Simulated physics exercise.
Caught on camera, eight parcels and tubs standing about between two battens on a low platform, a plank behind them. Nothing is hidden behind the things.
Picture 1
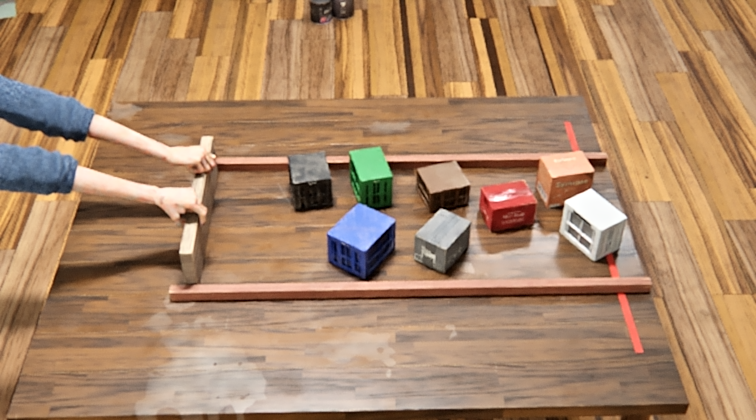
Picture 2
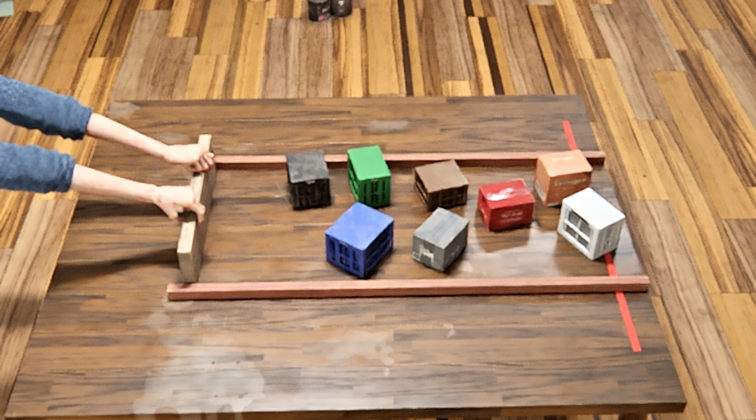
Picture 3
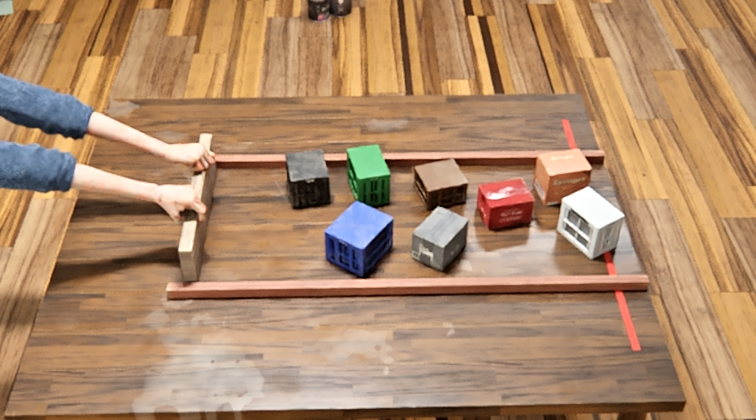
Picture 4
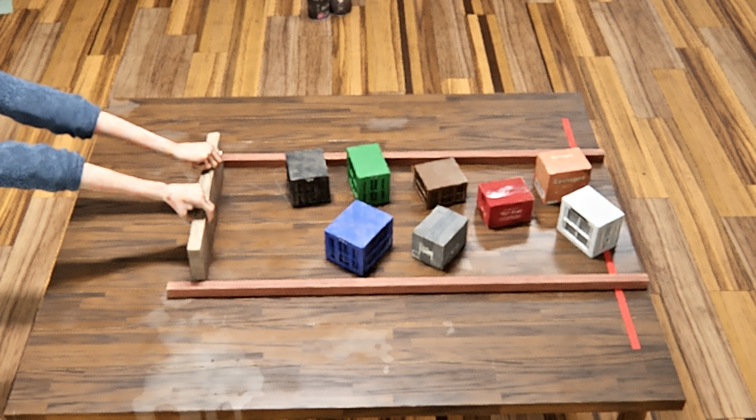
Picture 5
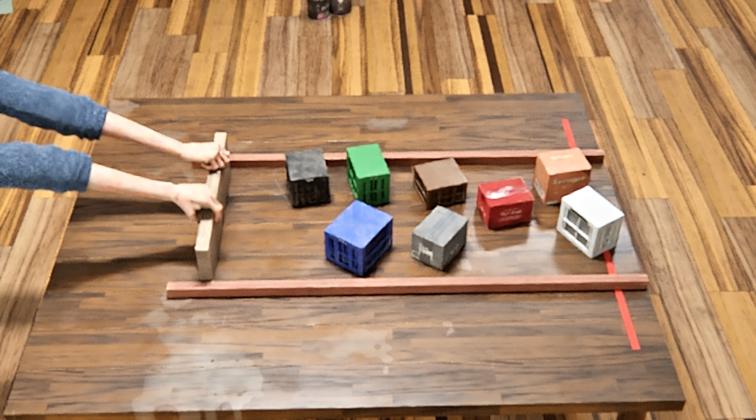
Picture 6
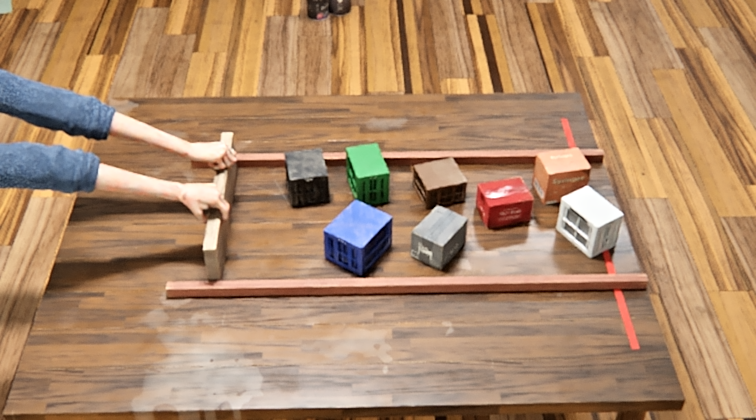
At the start, two hands hold a wooden plank upright at the left end of two red battens, with eight small coloured crates and boxes standing still to the right. The hands then slide the plank a short way right, still short of the black crate, while the crates and boxes stay put.
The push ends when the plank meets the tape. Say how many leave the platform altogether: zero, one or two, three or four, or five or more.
The number that fall off is five or more.
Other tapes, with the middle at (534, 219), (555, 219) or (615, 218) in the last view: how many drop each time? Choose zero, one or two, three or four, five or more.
One after another: Three to four; three to four; 5 or more.
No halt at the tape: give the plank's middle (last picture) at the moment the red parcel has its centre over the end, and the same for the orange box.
For the red parcel at (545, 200), for the orange box at (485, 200).
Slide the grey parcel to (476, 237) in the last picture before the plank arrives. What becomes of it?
It drops off.
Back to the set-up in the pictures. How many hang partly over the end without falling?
2 of them.
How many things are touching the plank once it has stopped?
It touches 2.
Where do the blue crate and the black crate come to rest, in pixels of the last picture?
Near (626, 223) and (606, 174).
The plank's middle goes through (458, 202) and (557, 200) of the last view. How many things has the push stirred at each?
8 and 8.
A little later, none off yet; white crate at rest near (589, 222); orange box at rest near (561, 176); red parcel at rest near (504, 202).
Next, none off yet; white crate shifted a little near (601, 230); orange box shifted about its own width near (600, 177); red parcel shifted about its own width near (558, 210).
When it is over, the number that fall off is five or more; down, green crate, grey parcel, brown crate, red parcel, orange box and white crate.
